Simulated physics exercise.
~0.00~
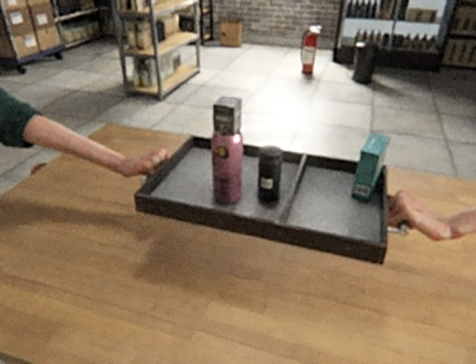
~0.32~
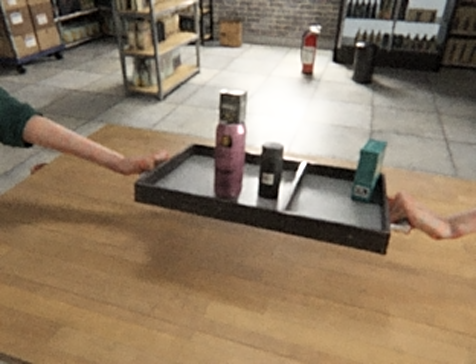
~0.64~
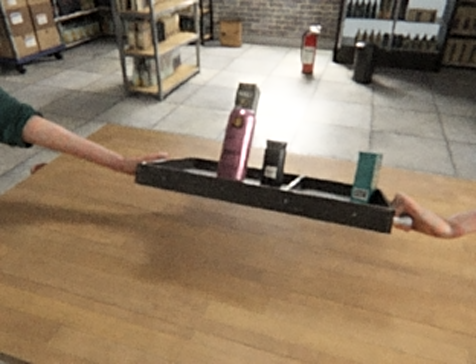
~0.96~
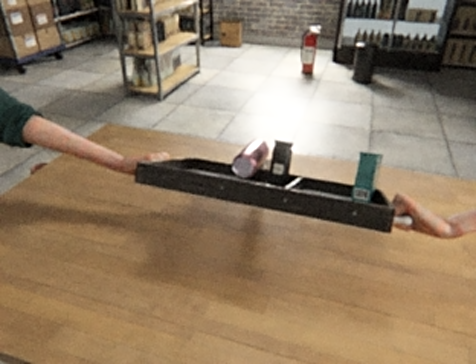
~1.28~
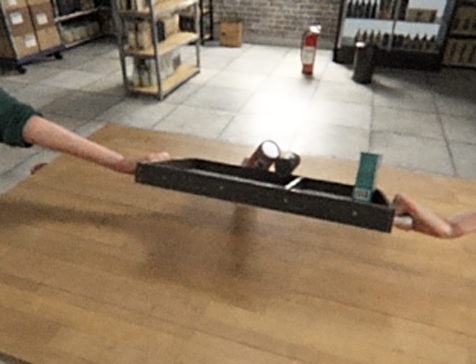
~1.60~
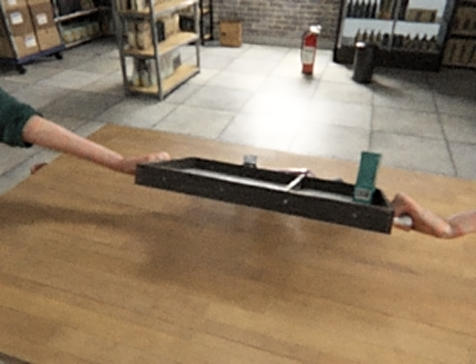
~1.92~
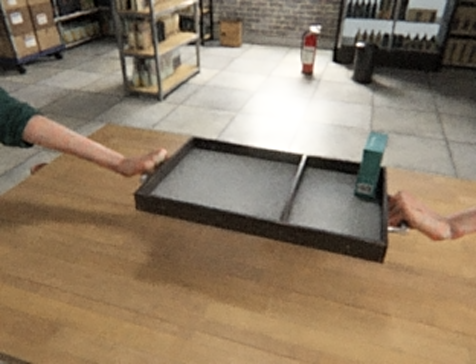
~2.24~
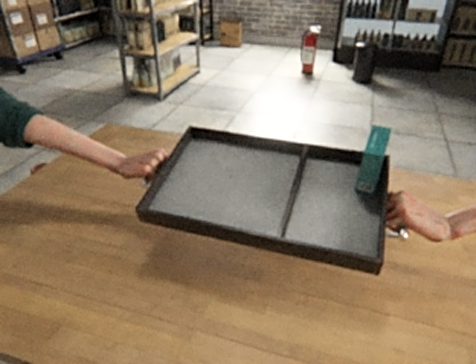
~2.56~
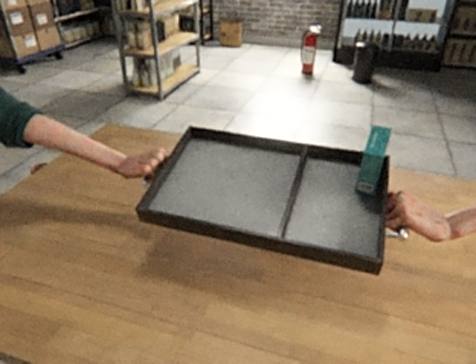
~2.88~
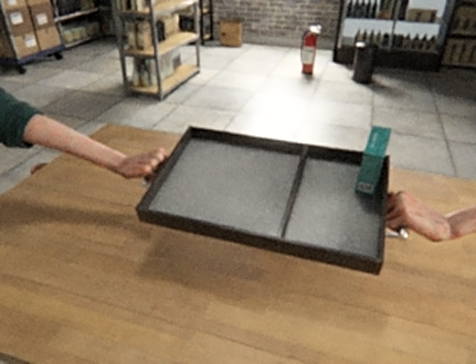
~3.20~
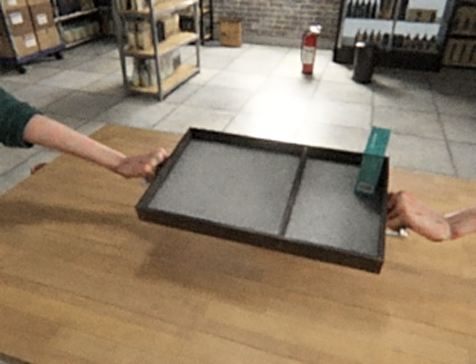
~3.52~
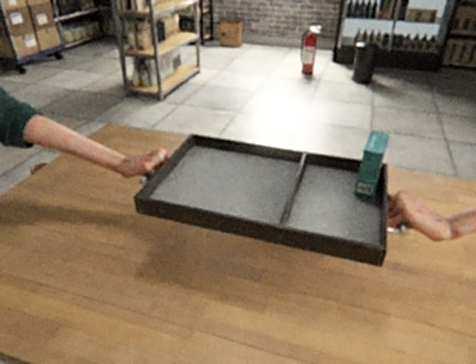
Two hands hold a black divided tray above a wooden table in a storeroom with shelves and a red fire extinguisher behind, seen from slightly above by a still camera. A pink can with a small grey carton on top and a black shaker stand left of the divider, and a turquoise packet stands at the right end. The hands tip the far edge down, and the can leans, topples and drops its carton. Can, shaker and carton go over the far side. The tray swings back toward the viewer, pauses, then levels, holding only the upright turquoise packet.
